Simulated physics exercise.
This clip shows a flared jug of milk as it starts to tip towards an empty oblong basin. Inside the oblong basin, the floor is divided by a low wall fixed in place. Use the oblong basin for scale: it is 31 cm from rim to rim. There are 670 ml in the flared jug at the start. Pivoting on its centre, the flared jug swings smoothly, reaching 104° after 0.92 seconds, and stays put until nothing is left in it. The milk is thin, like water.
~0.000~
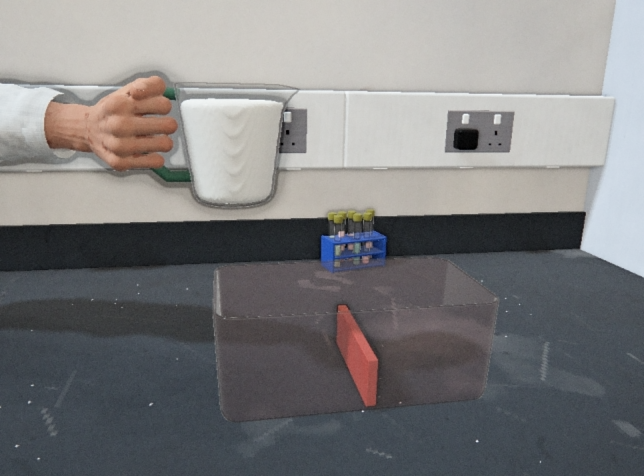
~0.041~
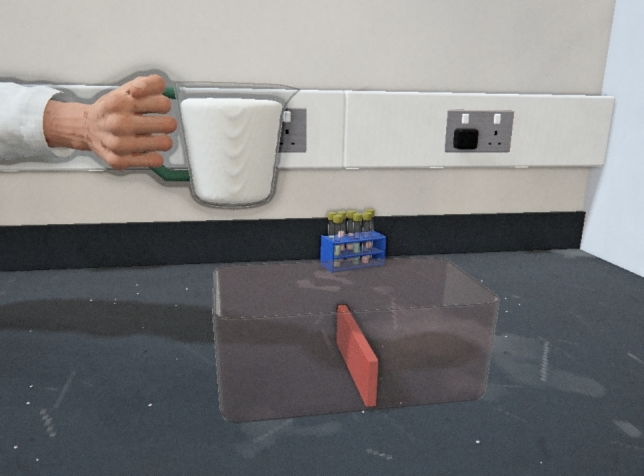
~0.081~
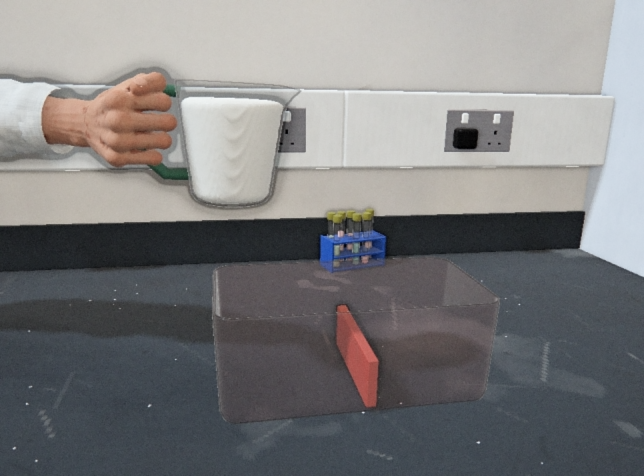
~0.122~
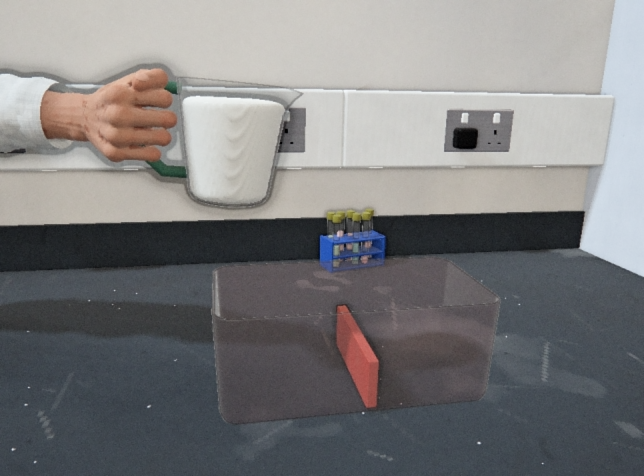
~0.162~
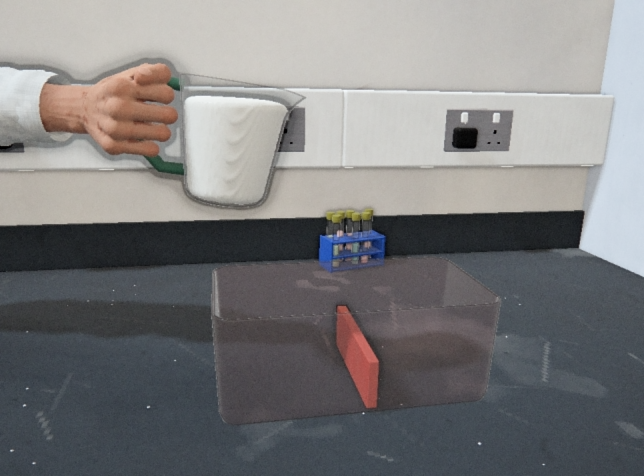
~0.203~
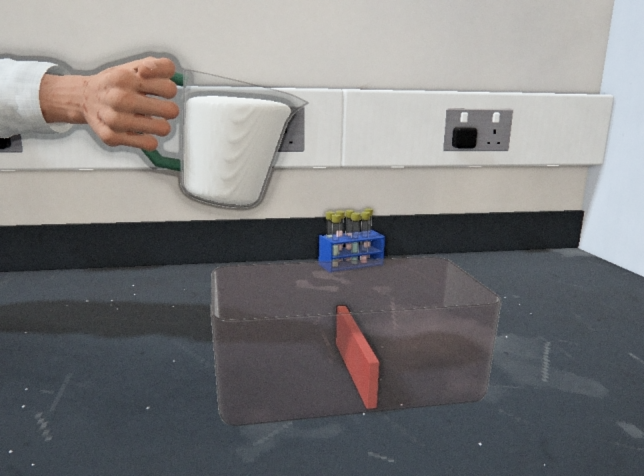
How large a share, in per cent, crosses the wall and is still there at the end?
A share of about 47 per cent.
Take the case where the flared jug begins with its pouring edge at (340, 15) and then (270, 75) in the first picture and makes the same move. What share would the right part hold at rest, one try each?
90 and 10 %.
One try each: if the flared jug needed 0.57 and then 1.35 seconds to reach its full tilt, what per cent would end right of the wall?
About 35 %, then about 60 %.
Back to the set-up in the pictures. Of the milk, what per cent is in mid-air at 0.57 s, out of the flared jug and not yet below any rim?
About 22 per cent.
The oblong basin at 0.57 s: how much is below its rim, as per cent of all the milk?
Near 4 in a hundred.
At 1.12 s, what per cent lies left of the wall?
I'd put it at close to 48 %.
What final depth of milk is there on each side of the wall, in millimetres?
Left part about 14 mm deep, right part about 14 mm deep.
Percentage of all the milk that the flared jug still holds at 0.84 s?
20 in a hundred, give or take.
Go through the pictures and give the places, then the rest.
It leans 0°; its right rim is at (300, 88); the milk meets the walls at (181, 102) and (283, 104); the oblong basin's rim runs from (215, 291) to (470, 279); the wall's top is at (356, 331), in the first frame.
It leans 1°; its right rim is at (300, 88); the milk meets the walls at (181, 101) and (282, 104), in the second frame.
It leans 2°; its right rim is at (302, 89); the milk meets the walls at (182, 99) and (283, 104), in the third frame.
It leans 4°; its right rim is at (304, 92); the milk meets the walls at (183, 99) and (284, 105), in the fourth frame.
It leans 8°; its right rim is at (306, 96); the milk meets the walls at (185, 99) and (287, 106), in the fifth frame.
It leans 12°; its right rim is at (309, 102); the milk meets the walls at (186, 100) and (291, 105), in the sixth frame.
By 0.57 s the tilt is 71° and 73 per cent is still to pour, 0 is left of the wall and 4 right of it.
By 0.84 s the tilt is 102° and 19 per cent is still to pour, 18 is left of the wall and 41 right of it.
By 1.12 s the tilt is 104° and 1 per cent is still to pour, 49 is left of the wall and 47 right of it.
By 1.42 s the tilt is 104° and 0 per cent is still to pour, 51 is left of the wall and 47 right of it.
At rest 51 per cent lies left of the wall, 47 right of it and 1 outside.
